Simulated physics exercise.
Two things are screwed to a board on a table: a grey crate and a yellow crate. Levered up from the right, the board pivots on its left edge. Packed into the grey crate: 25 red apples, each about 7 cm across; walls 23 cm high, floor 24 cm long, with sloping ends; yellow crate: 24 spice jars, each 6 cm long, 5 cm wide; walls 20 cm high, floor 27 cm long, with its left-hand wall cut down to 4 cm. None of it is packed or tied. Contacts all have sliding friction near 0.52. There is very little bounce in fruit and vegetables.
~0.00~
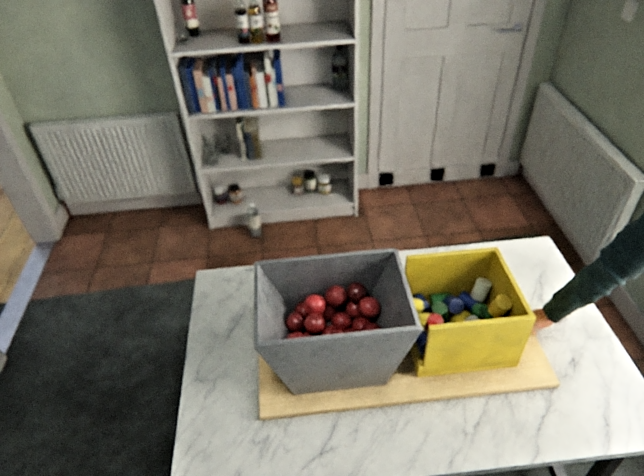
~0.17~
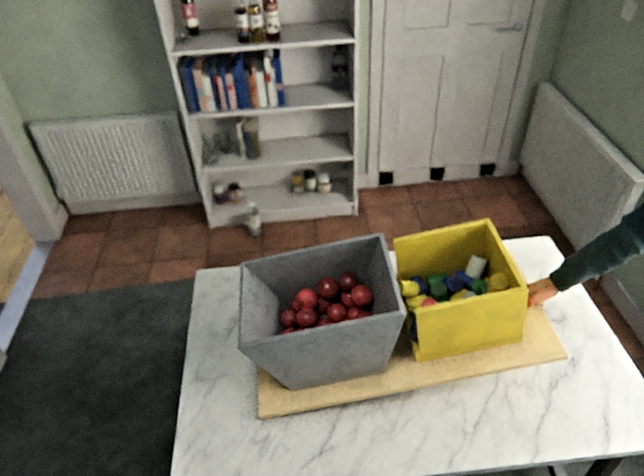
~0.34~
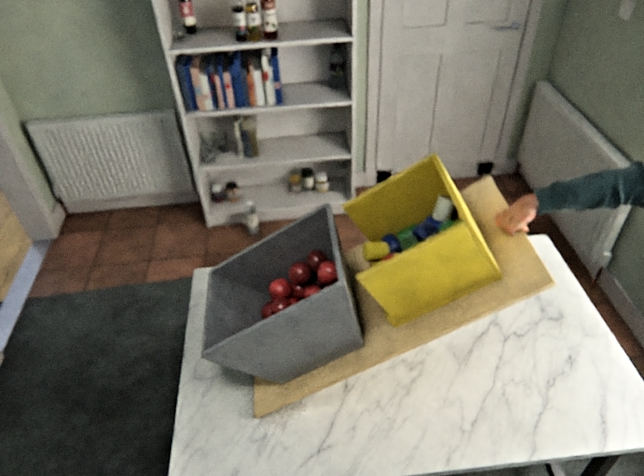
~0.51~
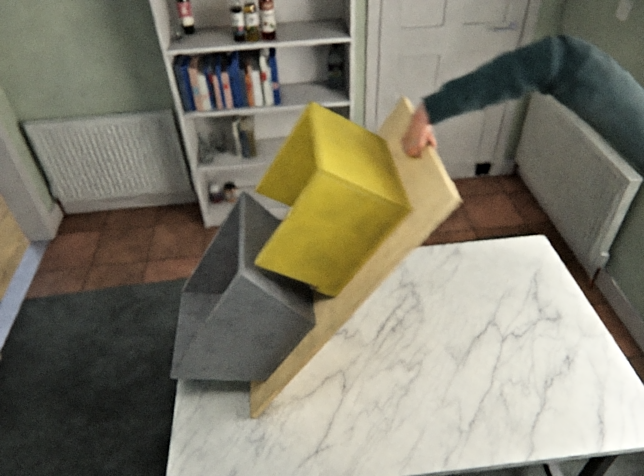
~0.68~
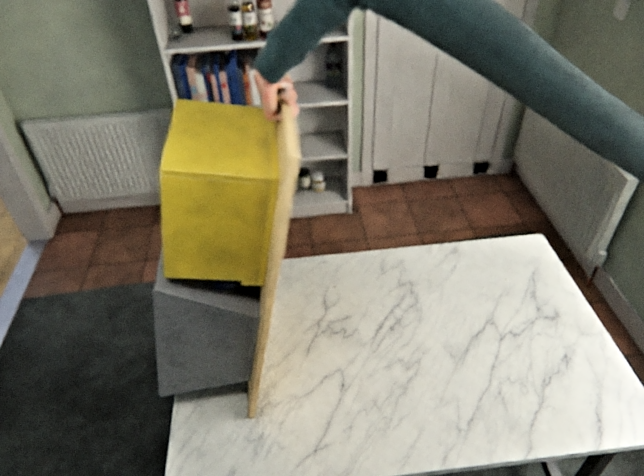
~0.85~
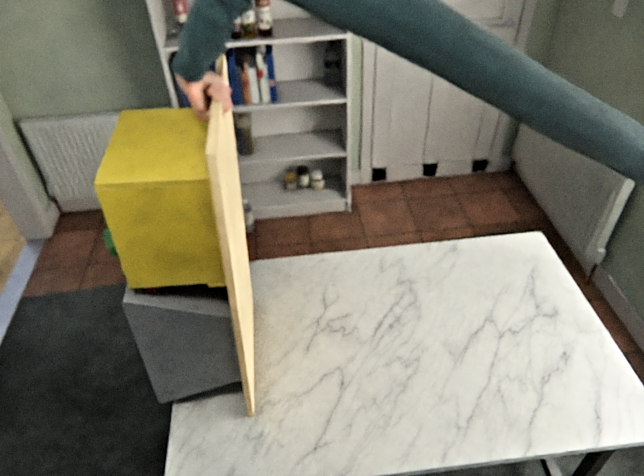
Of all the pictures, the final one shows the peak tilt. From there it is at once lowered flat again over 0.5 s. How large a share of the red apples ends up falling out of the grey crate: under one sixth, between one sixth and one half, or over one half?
Over one half.
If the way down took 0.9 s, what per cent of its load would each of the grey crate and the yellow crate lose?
Then the grey crate sheds 80 %, while the yellow crate sheds 80 %.
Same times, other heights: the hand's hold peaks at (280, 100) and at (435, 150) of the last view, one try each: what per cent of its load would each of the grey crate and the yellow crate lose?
Grey crate: 40 %, then 0 %; yellow crate: 70 %, then 30 %.
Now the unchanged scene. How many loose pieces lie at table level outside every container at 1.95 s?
Near 3, give or take.
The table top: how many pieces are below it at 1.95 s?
Estimated tally of pieces: Close to 25.
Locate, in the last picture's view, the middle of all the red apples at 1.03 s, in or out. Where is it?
I'd say near (159, 333).
After 1.03 s, tilt 61°; grey crate 13 in, 12 out and yellow crate 15 in, 9 out.
After 1.25 s, tilt 9°; grey crate 5 in, 20 out and yellow crate 9 in, 15 out.
After 1.56 s, tilt 0°; grey crate 5 in, 20 out and yellow crate 9 in, 15 out.
Outcome (at 1.95 s), grey crate 5 in, 20 out and yellow crate 9 in, 15 out. Asked share, 20 of 25, 80 per cent.
